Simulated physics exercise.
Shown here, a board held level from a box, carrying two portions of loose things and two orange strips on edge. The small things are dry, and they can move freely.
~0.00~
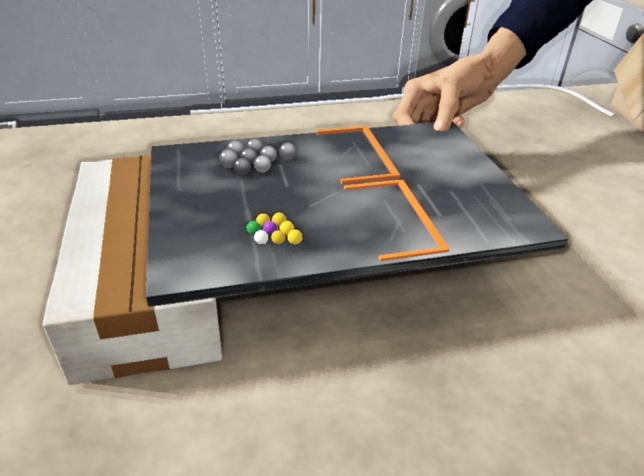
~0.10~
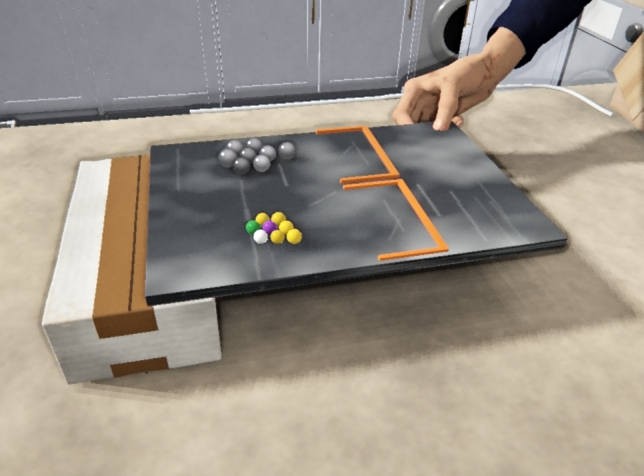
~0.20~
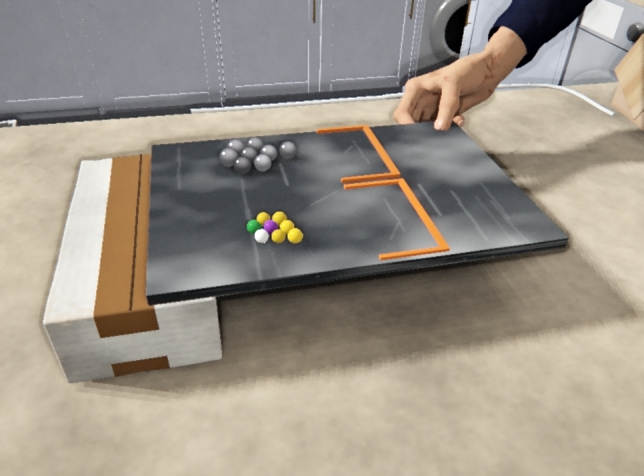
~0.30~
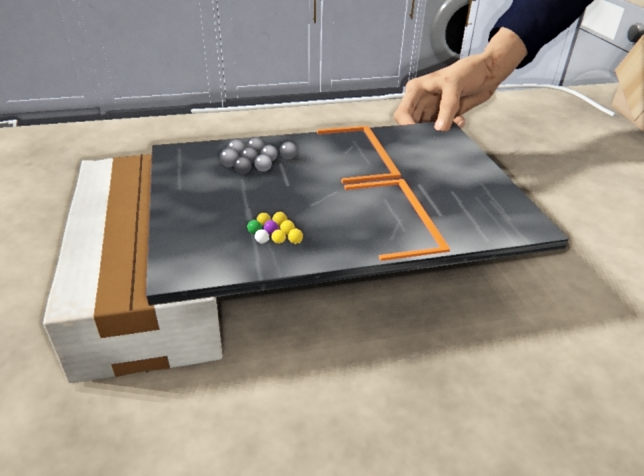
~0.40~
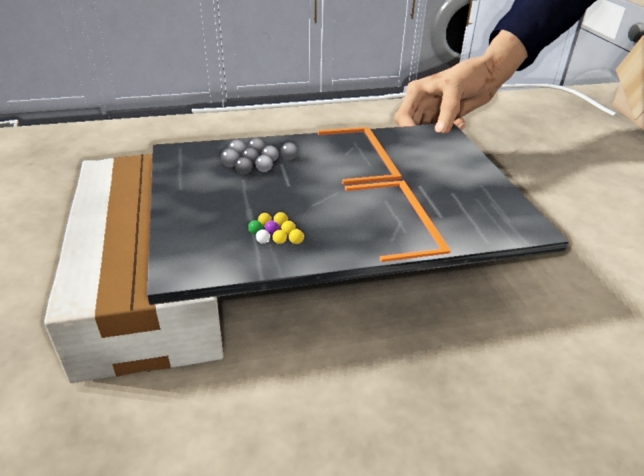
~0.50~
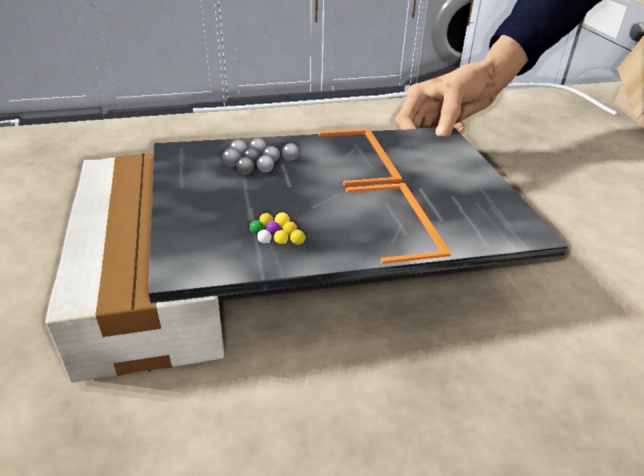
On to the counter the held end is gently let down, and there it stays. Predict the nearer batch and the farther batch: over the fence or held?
Nearer batch: Over; farther batch: Over.
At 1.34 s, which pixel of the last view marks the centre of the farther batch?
(406, 183) or so.
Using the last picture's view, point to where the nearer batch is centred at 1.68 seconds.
Its centre is at about (588, 253).
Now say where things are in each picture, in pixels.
Held end of the board (551, 239), level; box (144, 250), about a quarter as high as the board is long; nearer batch (271, 228), a few round plastic beads; farther batch (249, 157), a few steel balls; nearer bar (421, 213), much lower than a piece; farther bar (380, 150), much lower than a piece, in the first picture.
Held end of the board (551, 238), level; farther batch (248, 156), in the second picture.
Held end of the board (552, 238), level; nearer batch (271, 227), in the third picture.
Held end of the board (552, 239), level; farther batch (249, 156), in the fourth picture.
Held end of the board (552, 241), down by 1°; nearer batch (272, 228), in the fifth picture.
Held end of the board (551, 246), down by 2°; box (146, 248); nearer batch (274, 228), not moving; farther batch (252, 156), not moving; nearer bar (423, 217); farther bar (382, 154), in the sixth picture.
By 0.95 s, board sloping at 10°; nearer batch on its way down; farther batch on its way down.
By 1.34 s, board resting at 14°; nearer batch the larger part past its bar; farther batch the larger part past its bar.
When it is over (2.8 s), board resting at 14°; nearer batch the larger part past its bar; farther batch the larger part past its bar.
